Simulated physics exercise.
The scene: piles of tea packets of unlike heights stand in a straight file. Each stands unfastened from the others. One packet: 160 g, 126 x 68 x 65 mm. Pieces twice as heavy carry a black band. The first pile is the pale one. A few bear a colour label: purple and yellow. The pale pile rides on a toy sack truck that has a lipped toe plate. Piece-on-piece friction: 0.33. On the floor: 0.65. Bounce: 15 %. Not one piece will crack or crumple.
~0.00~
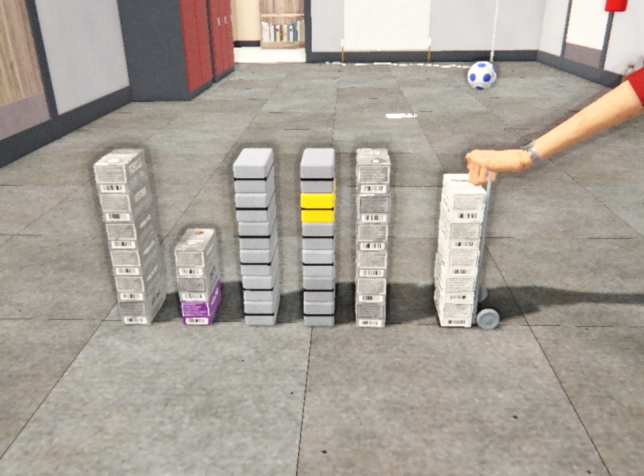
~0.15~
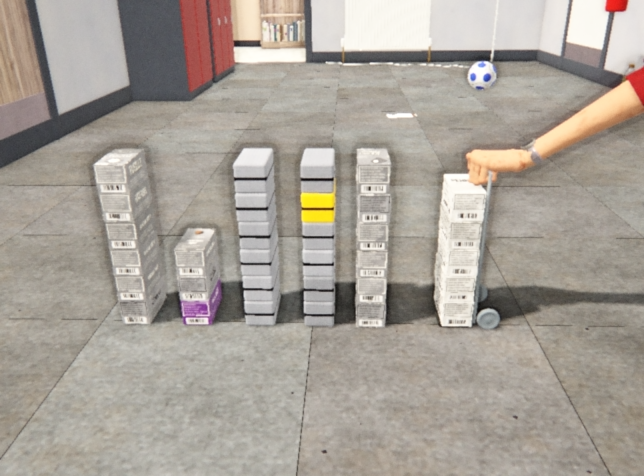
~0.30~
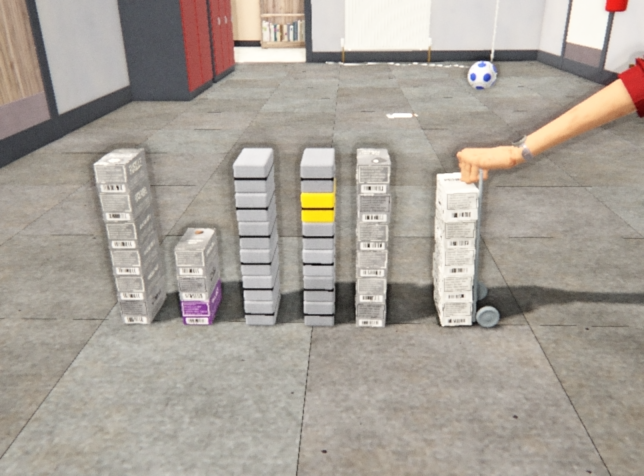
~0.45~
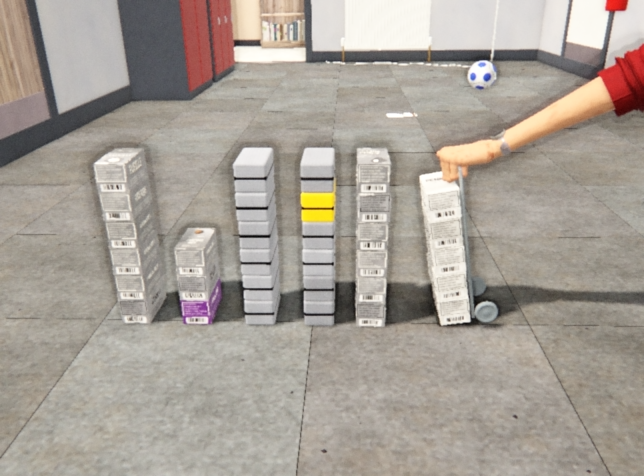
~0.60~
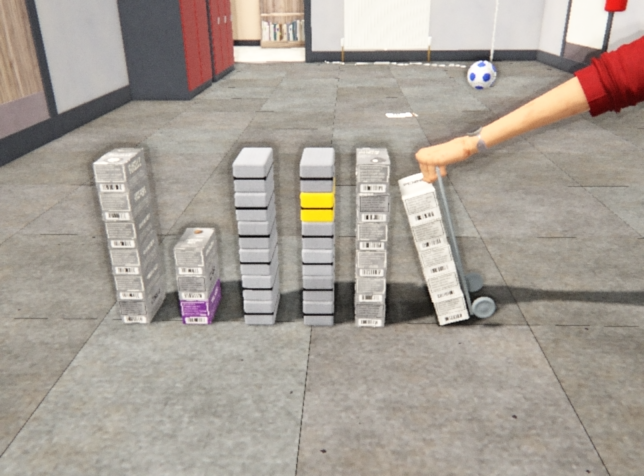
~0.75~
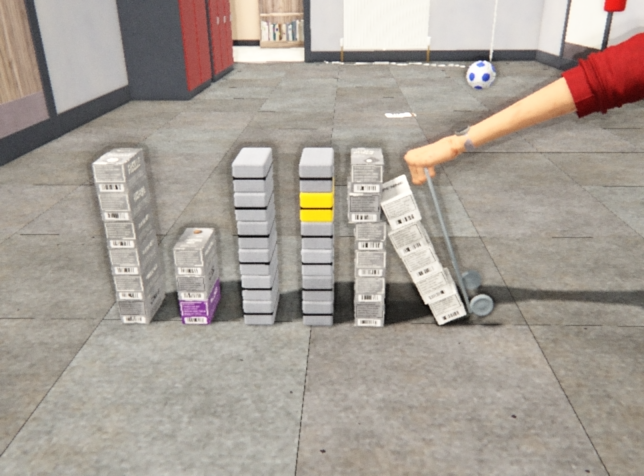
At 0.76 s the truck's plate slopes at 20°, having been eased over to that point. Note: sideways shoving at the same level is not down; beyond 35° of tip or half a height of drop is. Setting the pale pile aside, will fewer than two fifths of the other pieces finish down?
Yes, under two fifths.
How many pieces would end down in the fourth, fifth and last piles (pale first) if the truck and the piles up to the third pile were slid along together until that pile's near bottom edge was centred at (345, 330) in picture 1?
Pile by pile, fourth 0, fifth 0, last 0.
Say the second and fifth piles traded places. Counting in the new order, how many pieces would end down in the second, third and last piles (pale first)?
Pile by pile, you'd see second at 0, third at 0 and last at 0 down.
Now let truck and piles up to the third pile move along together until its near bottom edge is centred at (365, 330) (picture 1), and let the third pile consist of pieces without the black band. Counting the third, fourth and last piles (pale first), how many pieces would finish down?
Down by pile: Third 6, fourth 6, last 5.
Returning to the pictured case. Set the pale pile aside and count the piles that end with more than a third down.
In total, 0.
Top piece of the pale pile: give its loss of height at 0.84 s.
Roughly 2 cm lower.
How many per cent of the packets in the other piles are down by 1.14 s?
0 per cent.
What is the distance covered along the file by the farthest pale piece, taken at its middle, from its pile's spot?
Something like 16 cm along the file.
Around 0.84 s, 0 of the pale pile down; none of the 27 other packets down, 4 disturbed.
Around 1.14 s, 0 of the pale pile down; none of the 27 other packets down, 6 disturbed.
Finally (2.3 s), 0 of the pale pile down; none of the 27 other packets down, 8 disturbed; yellow packet displaced 7 mm; purple packet unmoved. That is 0 per cent. Seen by the last camera, middles, yellow packet near (315, 198), purple packet near (201, 299).
